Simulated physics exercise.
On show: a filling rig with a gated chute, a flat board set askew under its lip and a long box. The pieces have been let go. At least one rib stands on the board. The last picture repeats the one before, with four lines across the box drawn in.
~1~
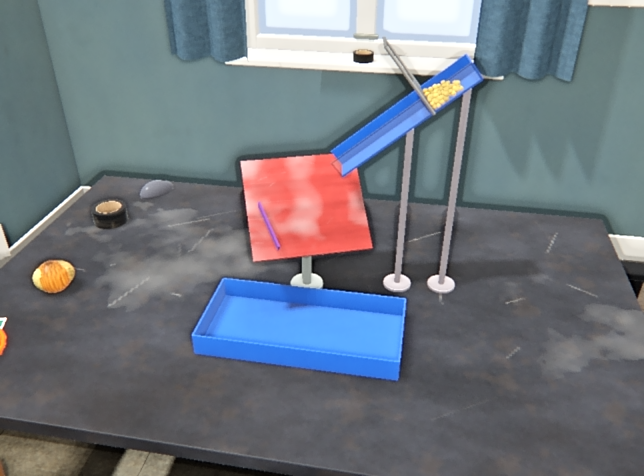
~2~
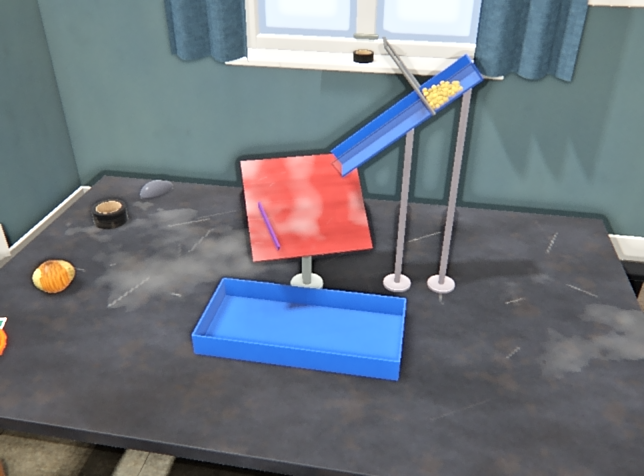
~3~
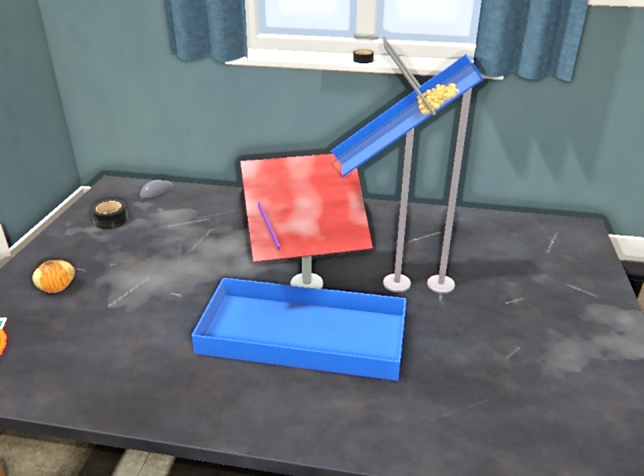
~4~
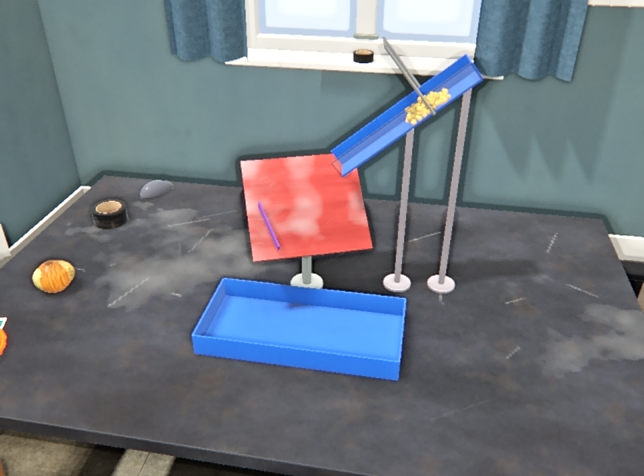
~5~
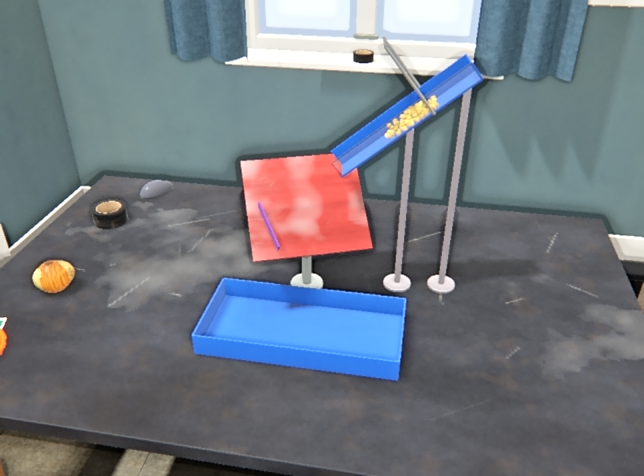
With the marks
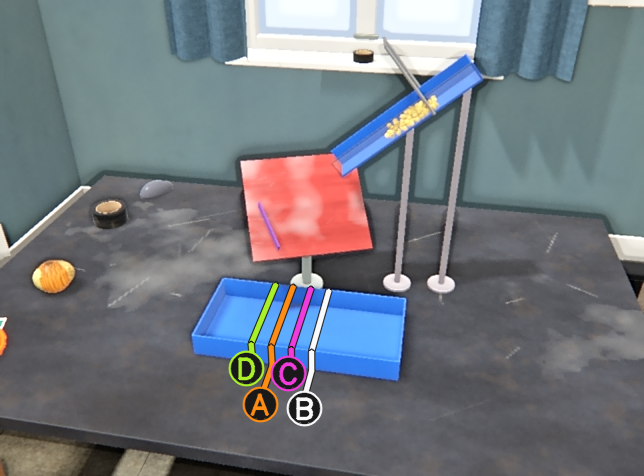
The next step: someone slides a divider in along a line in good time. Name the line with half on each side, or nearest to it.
C works best here.
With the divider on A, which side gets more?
Right.
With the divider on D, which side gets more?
Right.
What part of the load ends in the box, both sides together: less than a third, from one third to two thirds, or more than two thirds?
More than two thirds.
On the marked copy, line A crosses the front rim at (271, 345); line B crosses the front rim at (311, 350); line C crosses the front rim at (291, 348); line D crosses the front rim at (251, 343).
For line A, of what is caught, about a tenth on the left of the divider, the larger part on the right.
For line B, of what is caught, almost all on the left of the divider, just a few on the right.
For line C, of what is caught, roughly half on the left of the divider, roughly half on the right.
For line D, of what is caught, just a few on the left of the divider, almost all on the right.
